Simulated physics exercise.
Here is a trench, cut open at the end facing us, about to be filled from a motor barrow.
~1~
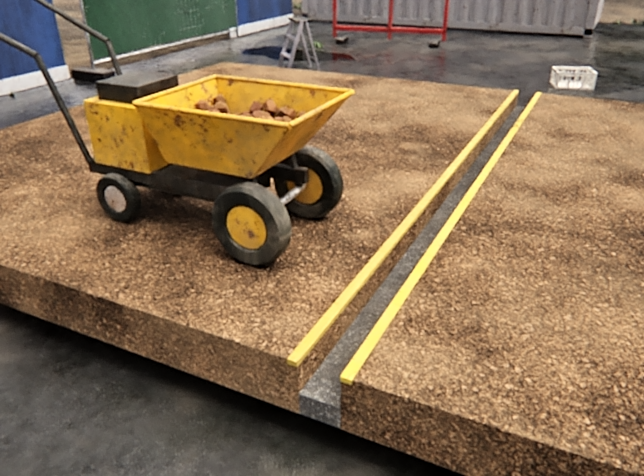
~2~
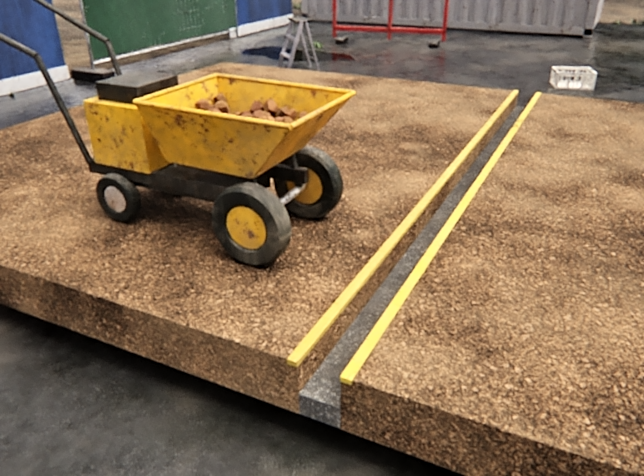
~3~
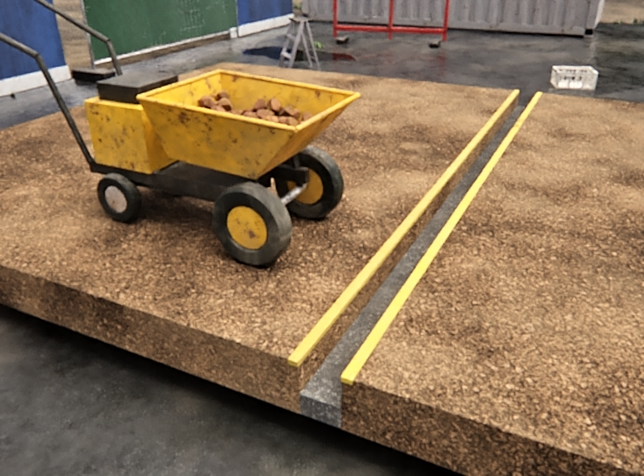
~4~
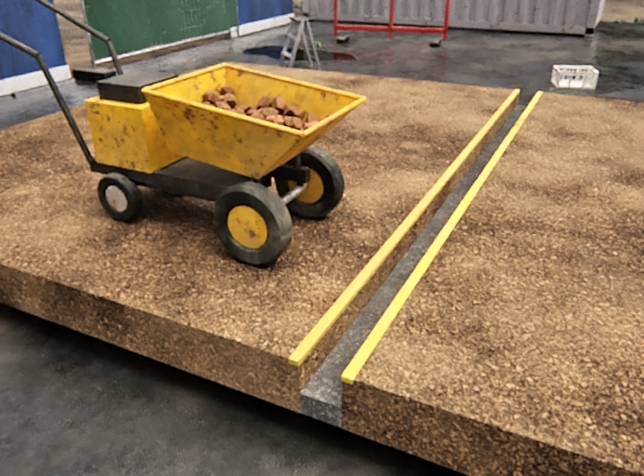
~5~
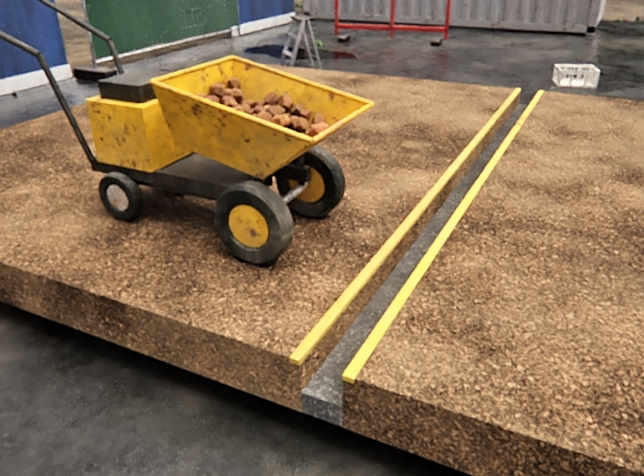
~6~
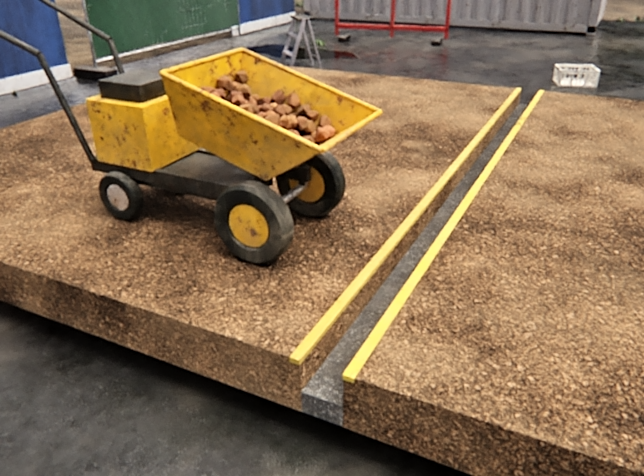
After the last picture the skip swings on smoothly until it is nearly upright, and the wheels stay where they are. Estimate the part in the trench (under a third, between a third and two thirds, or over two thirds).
It catches between a third and two thirds.
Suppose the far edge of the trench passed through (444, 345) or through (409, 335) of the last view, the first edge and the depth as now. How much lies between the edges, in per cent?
About 100 and 90 per cent.
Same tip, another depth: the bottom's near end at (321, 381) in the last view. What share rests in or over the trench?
About 40 per cent.
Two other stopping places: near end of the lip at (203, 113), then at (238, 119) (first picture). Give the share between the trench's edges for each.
The first gives 10 %, the second 40 %.
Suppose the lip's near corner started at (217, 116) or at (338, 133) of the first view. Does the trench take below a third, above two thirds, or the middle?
The first try: Under a third. The second: Below one third.
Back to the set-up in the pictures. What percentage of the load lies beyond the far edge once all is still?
Near 25 %.
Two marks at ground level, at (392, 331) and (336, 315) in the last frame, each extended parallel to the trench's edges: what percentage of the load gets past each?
Roughly 20 per cent, and 80 per cent.
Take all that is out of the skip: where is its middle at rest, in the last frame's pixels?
Near (410, 265).
Shortly afterwards, skip tipped steeply; the whole lot in the skip.
Next, skip tipped right over; the bulk in the skip; near a quarter in or heaped over the trench; a little beyond it.
Some moments later, skip tipped right over; near a quarter in the skip; near half in or heaped over the trench; near a quarter beyond it.
In the end, skip tipped right over; near a quarter in the skip; near half in or heaped over the trench; near a quarter beyond it.
